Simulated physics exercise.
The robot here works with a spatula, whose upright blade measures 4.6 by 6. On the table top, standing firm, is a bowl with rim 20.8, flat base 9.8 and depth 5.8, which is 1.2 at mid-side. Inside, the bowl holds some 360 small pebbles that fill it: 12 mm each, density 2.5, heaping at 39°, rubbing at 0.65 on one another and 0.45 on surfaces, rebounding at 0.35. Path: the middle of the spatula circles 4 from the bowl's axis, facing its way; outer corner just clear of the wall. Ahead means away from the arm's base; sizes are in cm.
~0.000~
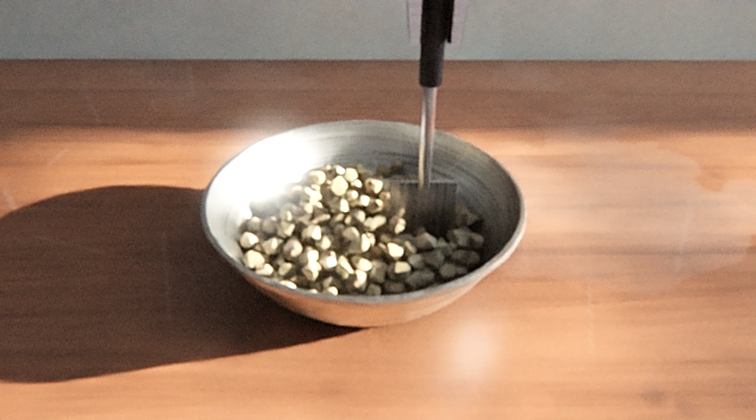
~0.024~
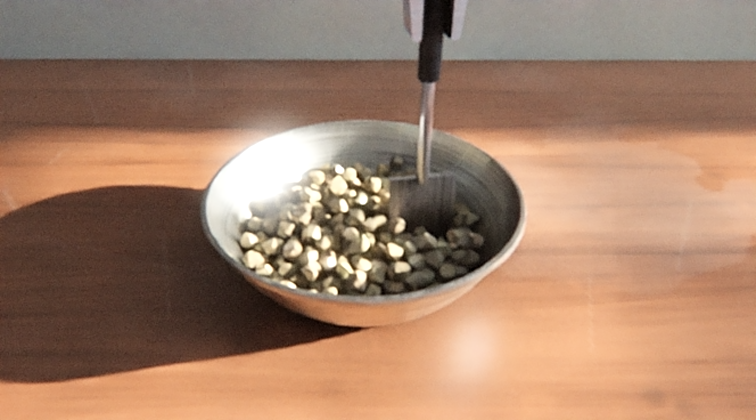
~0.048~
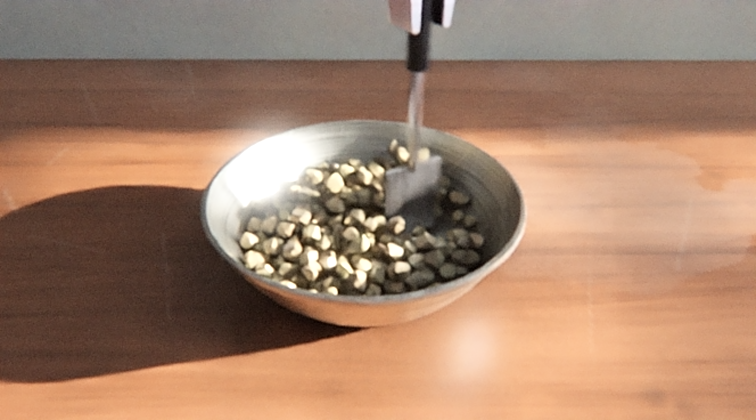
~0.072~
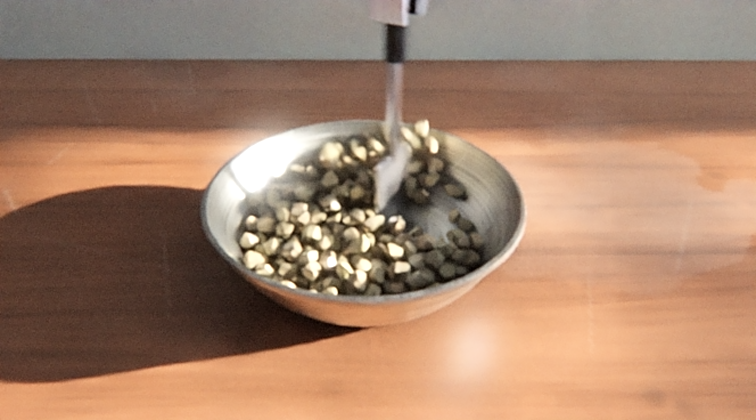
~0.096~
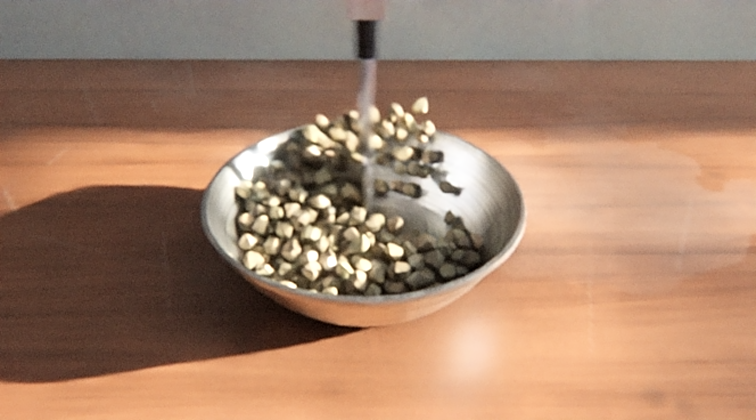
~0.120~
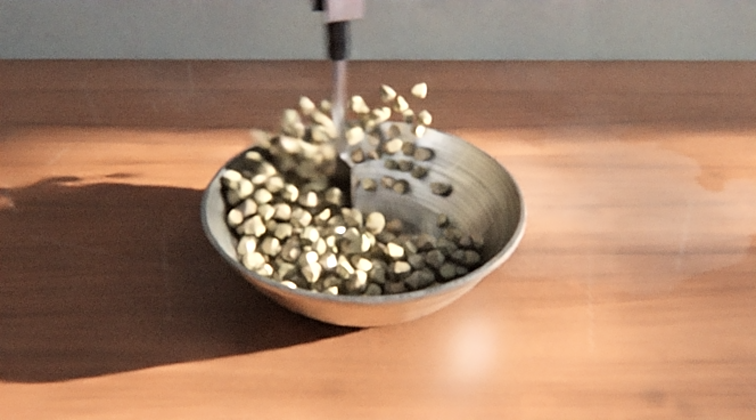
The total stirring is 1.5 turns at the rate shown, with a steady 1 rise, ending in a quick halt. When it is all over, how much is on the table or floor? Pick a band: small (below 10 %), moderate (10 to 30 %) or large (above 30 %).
Large, above 30 %.
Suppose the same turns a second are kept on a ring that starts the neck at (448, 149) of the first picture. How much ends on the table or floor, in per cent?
Roughly 60 per cent.
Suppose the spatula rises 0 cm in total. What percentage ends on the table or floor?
Around 50 %.
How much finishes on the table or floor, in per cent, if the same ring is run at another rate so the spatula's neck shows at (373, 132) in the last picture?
Some 20 per cent.
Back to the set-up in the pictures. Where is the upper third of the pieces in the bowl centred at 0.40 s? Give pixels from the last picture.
In the final view it lies at about (415, 162).
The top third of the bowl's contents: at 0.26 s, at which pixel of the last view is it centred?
Centre of upper third: Approx. (366, 264) px.
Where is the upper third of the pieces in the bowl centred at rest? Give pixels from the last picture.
Close to (337, 216).
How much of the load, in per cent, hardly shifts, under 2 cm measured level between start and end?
Some 0 per cent.
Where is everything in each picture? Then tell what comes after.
In the first picture, spatula neck at (425, 162), 0° round; upper third of the load around (361, 224), from x 250 to 475, top at y 165; 359 in the bowl.
In the second picture, spatula neck at (424, 157), 9° round; upper third of the load around (362, 222), from x 250 to 475, top at y 160.
In the third picture, spatula neck at (414, 145), 32° round; upper third of the load around (362, 208), from x 250 to 475, top at y 150.
In the fourth picture, spatula neck at (393, 135), 60° round; upper third of the load around (359, 190), from x 250 to 475, top at y 130.
In the fifth picture, spatula neck at (366, 131), 88° round; upper third of the load around (342, 174), from x 245 to 475, top at y 105; 358 in the bowl, 1 in flight or on the tool.
In the sixth picture, spatula neck at (340, 133), 115° round; upper third of the load around (309, 166), from x 230 to 475, top at y 90; 355 in the bowl, 4 in flight or on the tool.
After 0.26 s, 276° round, highest piece 13 above the table; 287 in the bowl, 14 on the table or floor, 58 in flight or on the tool.
After 0.40 s, 77° round, highest piece 11 above the table; 224 in the bowl, 92 on the table or floor, 43 in flight or on the tool.
After 0.67 s, 180° round, highest piece 5 above the table; 211 in the bowl, 148 on the table or floor.
After 1.37 s, 180° round, highest piece 5 above the table; 211 in the bowl, 148 on the table or floor.
At rest, 211 in the bowl, 148 on the table or floor. That is 41 % on the table or floor.
